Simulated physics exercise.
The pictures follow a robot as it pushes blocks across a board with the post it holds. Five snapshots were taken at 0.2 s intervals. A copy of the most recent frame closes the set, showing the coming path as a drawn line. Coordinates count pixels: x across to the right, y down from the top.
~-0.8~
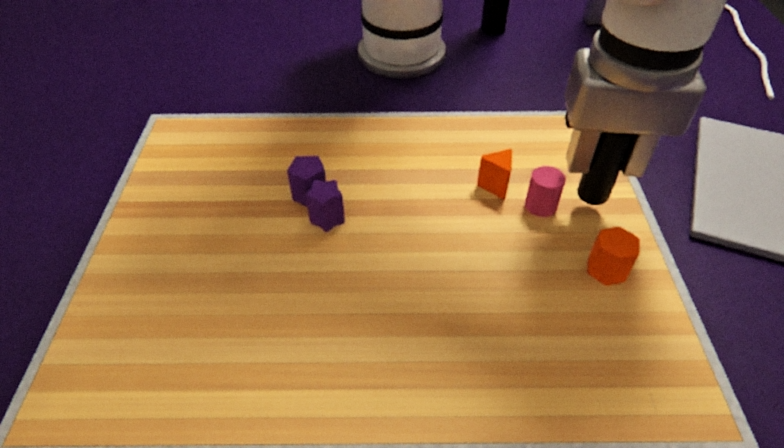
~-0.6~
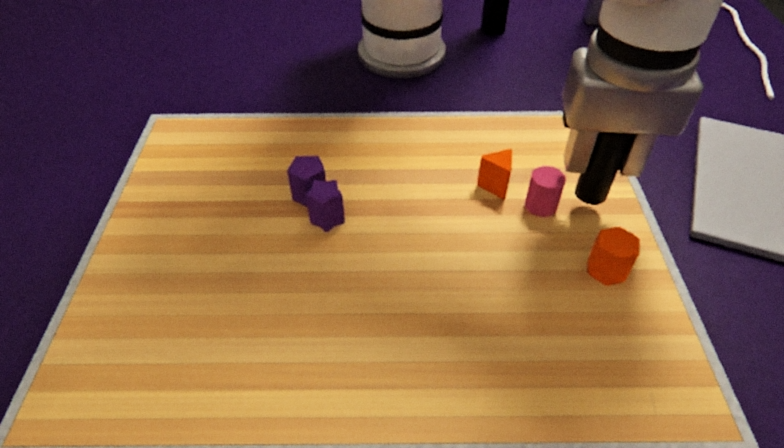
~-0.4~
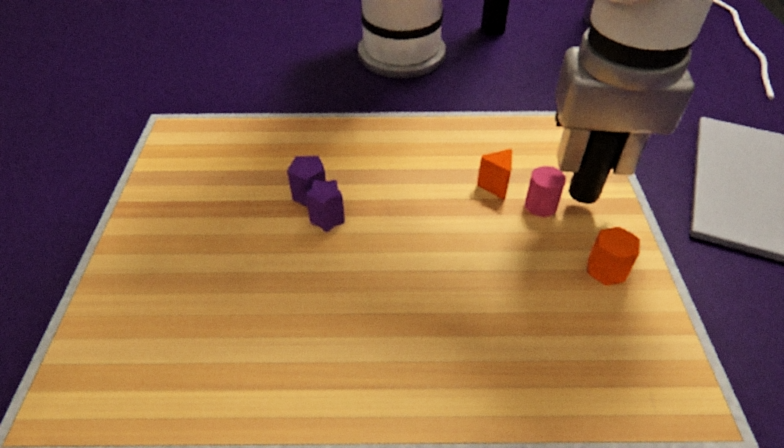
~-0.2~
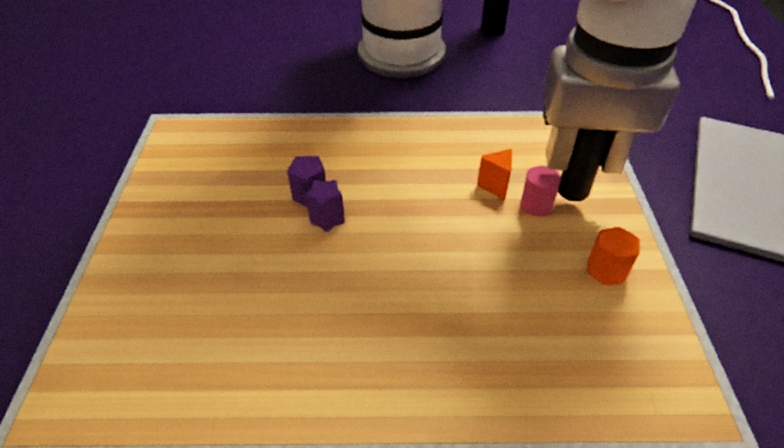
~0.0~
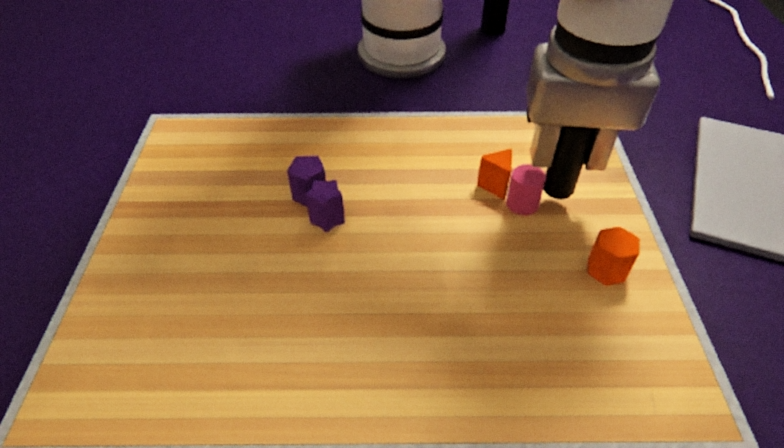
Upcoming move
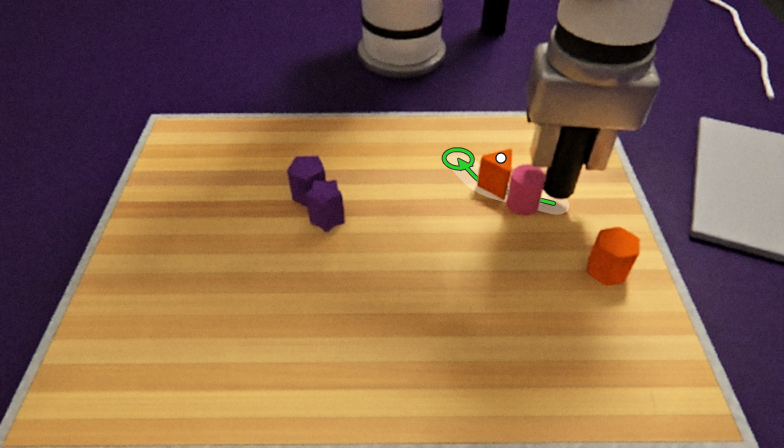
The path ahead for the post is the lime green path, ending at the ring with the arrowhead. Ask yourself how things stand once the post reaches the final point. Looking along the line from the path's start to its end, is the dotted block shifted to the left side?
Yes, it checks out.
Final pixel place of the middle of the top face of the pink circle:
That would be at about pixel (478, 175).
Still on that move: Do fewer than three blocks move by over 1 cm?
Yes
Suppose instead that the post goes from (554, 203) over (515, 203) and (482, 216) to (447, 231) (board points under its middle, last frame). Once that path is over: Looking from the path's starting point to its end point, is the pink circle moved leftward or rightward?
To the right.
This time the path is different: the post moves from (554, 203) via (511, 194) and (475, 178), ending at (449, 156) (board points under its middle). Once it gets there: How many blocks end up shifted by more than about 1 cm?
Two blocks shift.
Path on the board, from (554, 203) through (514, 194) and (479, 180) to (458, 159); the dot is on the orange triangular block.
On the path given first. One third of the way, post (517, 180); orange triangular block (486, 157), turned 65° clockwise; pink circle (494, 175).
Two thirds of the way, post (481, 167); orange triangular block (449, 148), turned 50° clockwise; pink circle (478, 175).
At the end, post (460, 145); orange triangular block (440, 141), turned 20° anticlockwise; pink circle (478, 175); orange six-sided block in place.
